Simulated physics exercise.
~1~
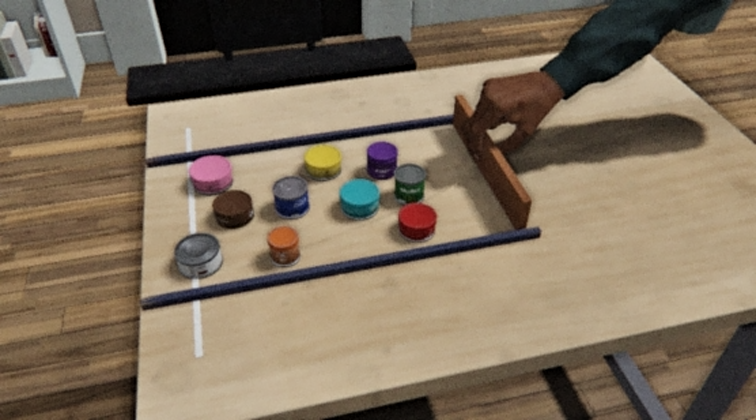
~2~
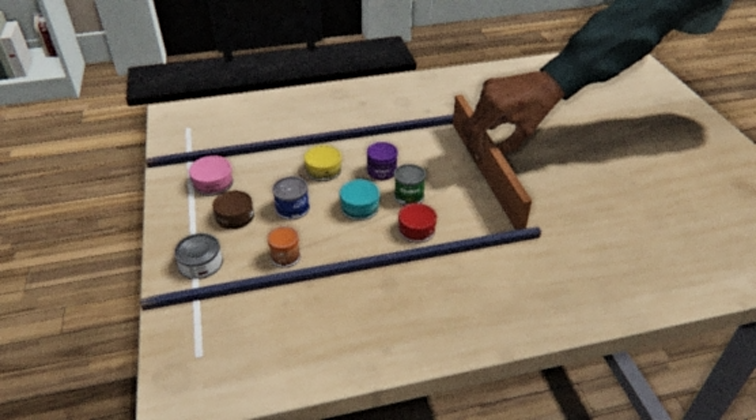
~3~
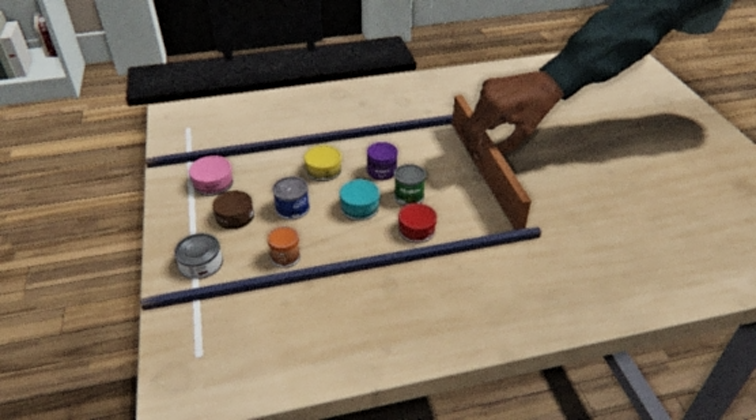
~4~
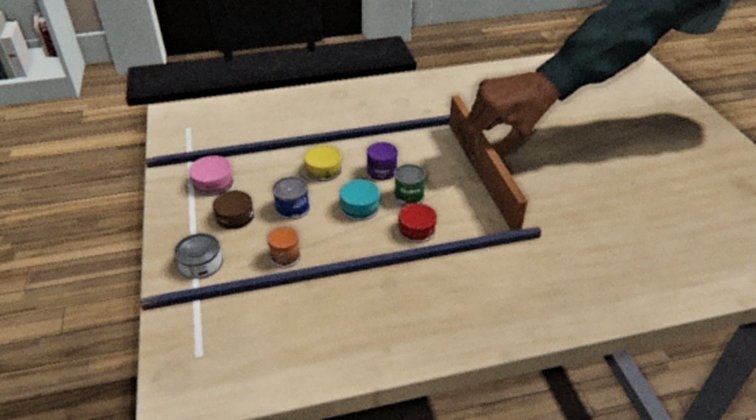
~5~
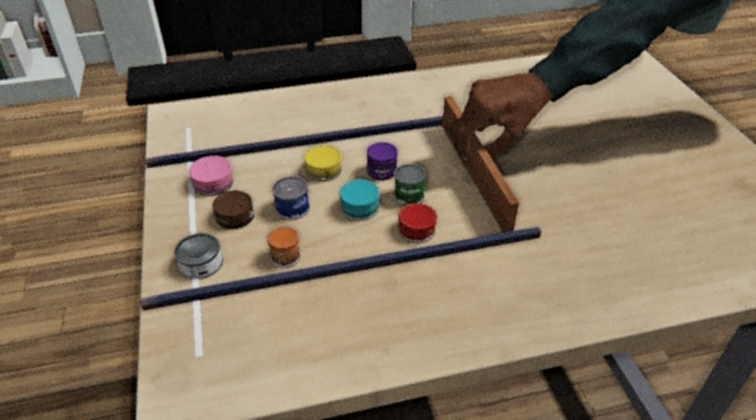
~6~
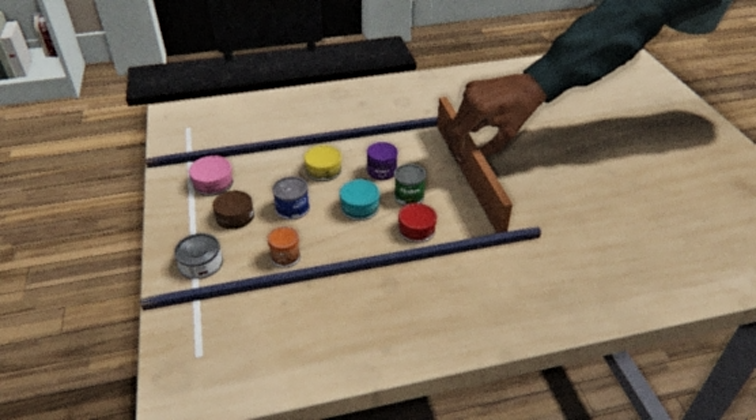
A hand slides an upright wooden board slightly left toward scattered colourful tins on a table.
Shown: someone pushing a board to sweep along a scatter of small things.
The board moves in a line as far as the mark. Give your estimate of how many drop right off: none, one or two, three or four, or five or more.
My estimate: Three or four.
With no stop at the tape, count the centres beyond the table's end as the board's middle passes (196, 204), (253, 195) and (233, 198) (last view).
Place by place, 3, 0 and 0.
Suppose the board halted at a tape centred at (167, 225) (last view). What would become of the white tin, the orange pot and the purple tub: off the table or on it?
White tin goes off, orange pot goes off, purple tub stays put.
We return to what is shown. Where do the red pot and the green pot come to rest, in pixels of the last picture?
The red pot stops around (173, 263); the green pot around (174, 219).
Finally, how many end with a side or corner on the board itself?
Contact count: 4.
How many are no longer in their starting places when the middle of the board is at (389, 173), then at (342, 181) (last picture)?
Answer - first 4, then 6.
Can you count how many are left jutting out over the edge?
Counting them gives 3.
A little later, none off yet; white tin at rest near (199, 256); pink tin at rest near (212, 176); brown tub at rest near (234, 210).
When it is over, the number that fall off is three or four; down, brown tub, pink tin and white tin.
